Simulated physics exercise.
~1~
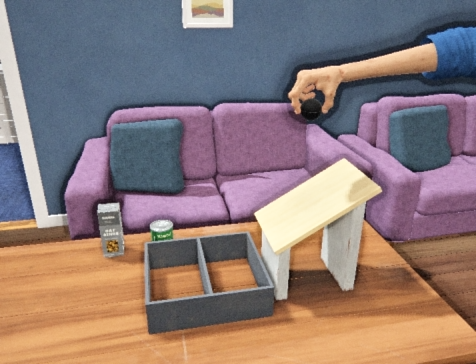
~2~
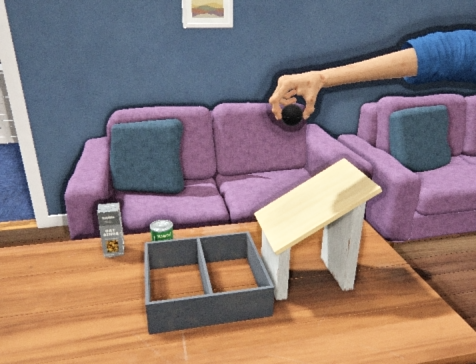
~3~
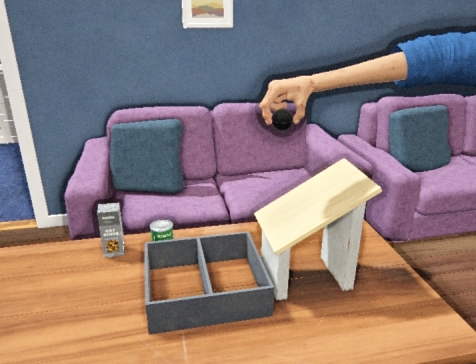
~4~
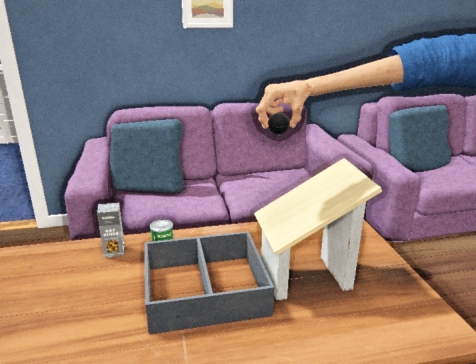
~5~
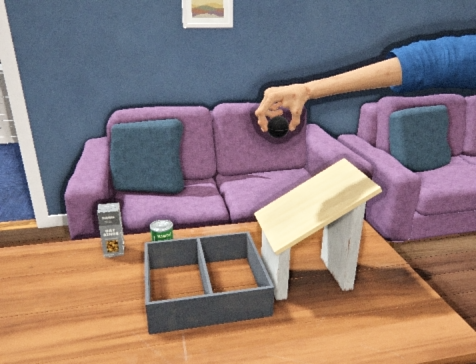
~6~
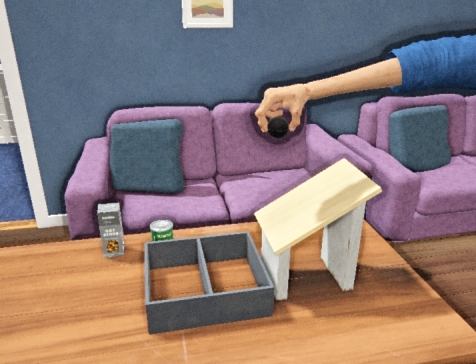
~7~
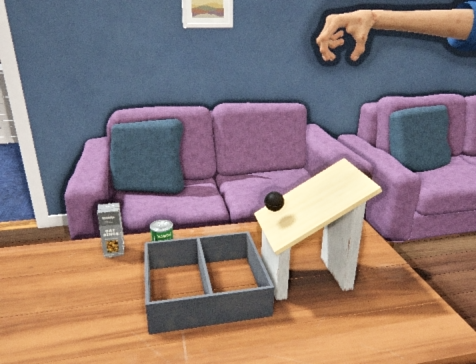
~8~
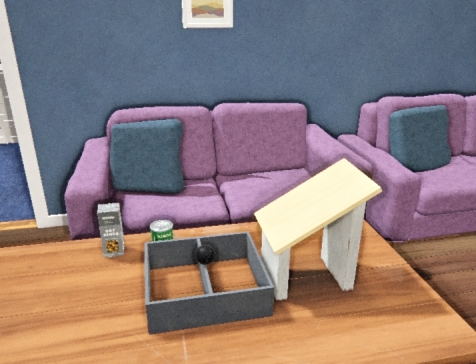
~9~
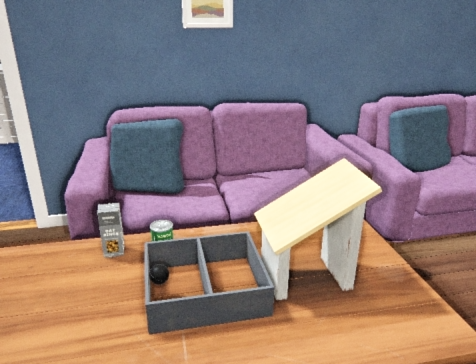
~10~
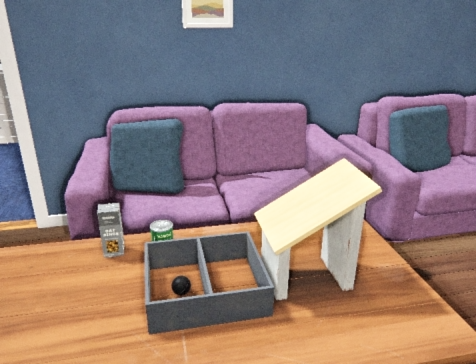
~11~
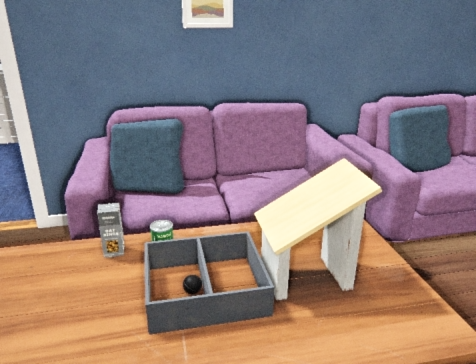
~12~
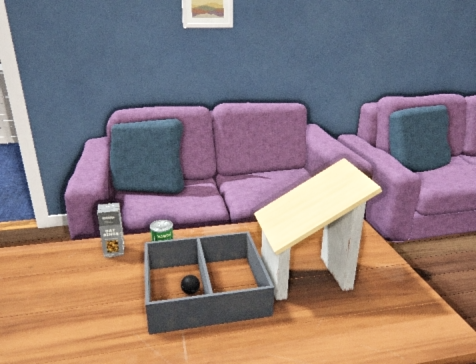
A hand in a blue sleeve holds a black ball above a sloping pale wooden board on a brown table, seen from slightly above, with purple sofas and a blue wall behind. Left of the board sits a grey tray split into two bays, with a green tin and a grey carton behind it to the left. The hand shifts left and a little lower, pauses, then releases the ball and draws back. The ball drops toward the board's lower end, travels left over the tray's divider and enters the farther, left bay. There it moves back rightward and comes to rest.
